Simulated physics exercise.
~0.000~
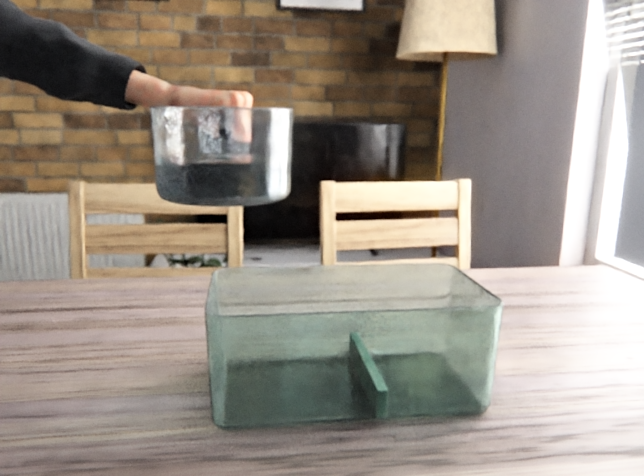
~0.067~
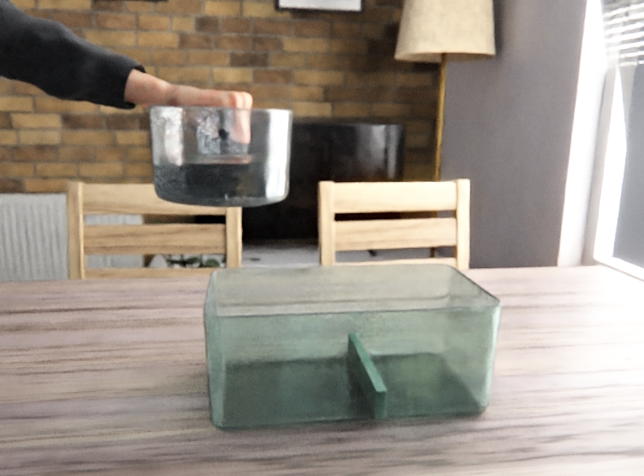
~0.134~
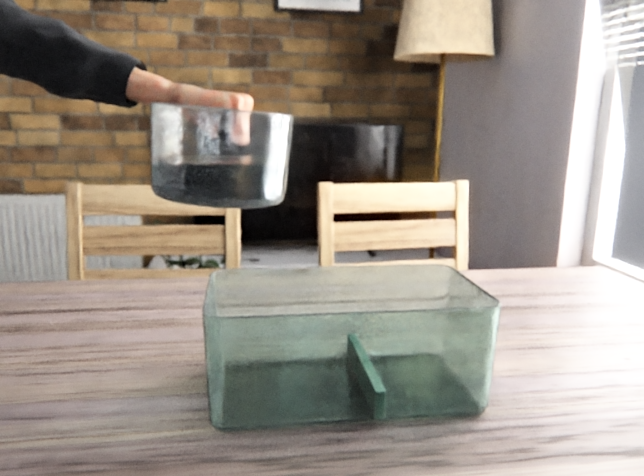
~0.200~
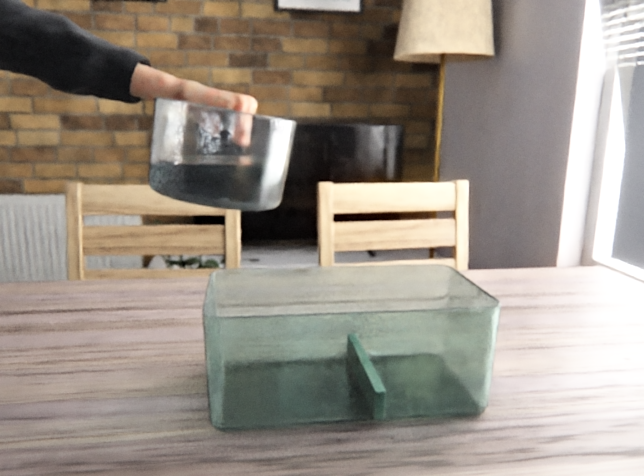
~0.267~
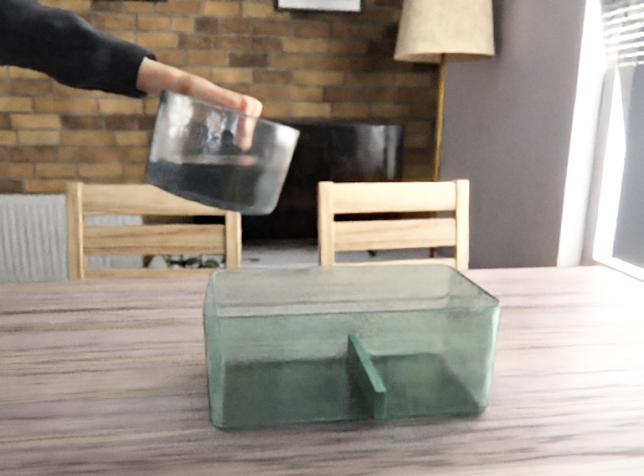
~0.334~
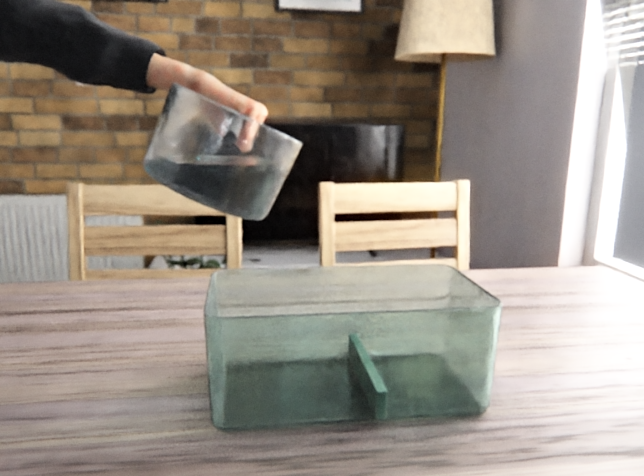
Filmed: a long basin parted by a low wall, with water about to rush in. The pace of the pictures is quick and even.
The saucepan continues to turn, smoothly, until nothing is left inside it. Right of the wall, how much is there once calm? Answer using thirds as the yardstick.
Under a third of it.
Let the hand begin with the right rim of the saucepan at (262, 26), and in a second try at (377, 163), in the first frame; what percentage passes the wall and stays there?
Estimate, first then second: 15 per cent and 90 per cent.
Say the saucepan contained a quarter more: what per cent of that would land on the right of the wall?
Some 15 per cent.
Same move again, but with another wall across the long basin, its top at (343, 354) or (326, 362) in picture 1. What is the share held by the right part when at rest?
Case 1: 30 %; case 2: 60 %.
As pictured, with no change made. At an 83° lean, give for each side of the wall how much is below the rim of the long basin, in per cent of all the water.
Reading: Left some 5 %, right some 0 %.
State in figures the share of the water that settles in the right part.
I'd say close to 10 per cent.
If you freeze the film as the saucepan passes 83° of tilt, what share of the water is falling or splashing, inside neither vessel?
30 %.
A moment on, the saucepan is tipped on its side and 63 per cent is still to pour, 6 is left of the wall and 0 right of it.
Next, the saucepan is tipped right over and 12 per cent is still to pour, 71 is left of the wall and 1 right of it.
Then the saucepan is tipped right over and 0 per cent is still to pour, 91 is left of the wall and 7 right of it.
Later the saucepan is tipped right over and 0 per cent is still to pour, 91 is left of the wall and 8 right of it.
In the end 91 per cent lies left of the wall, 8 right of it and 1 outside.
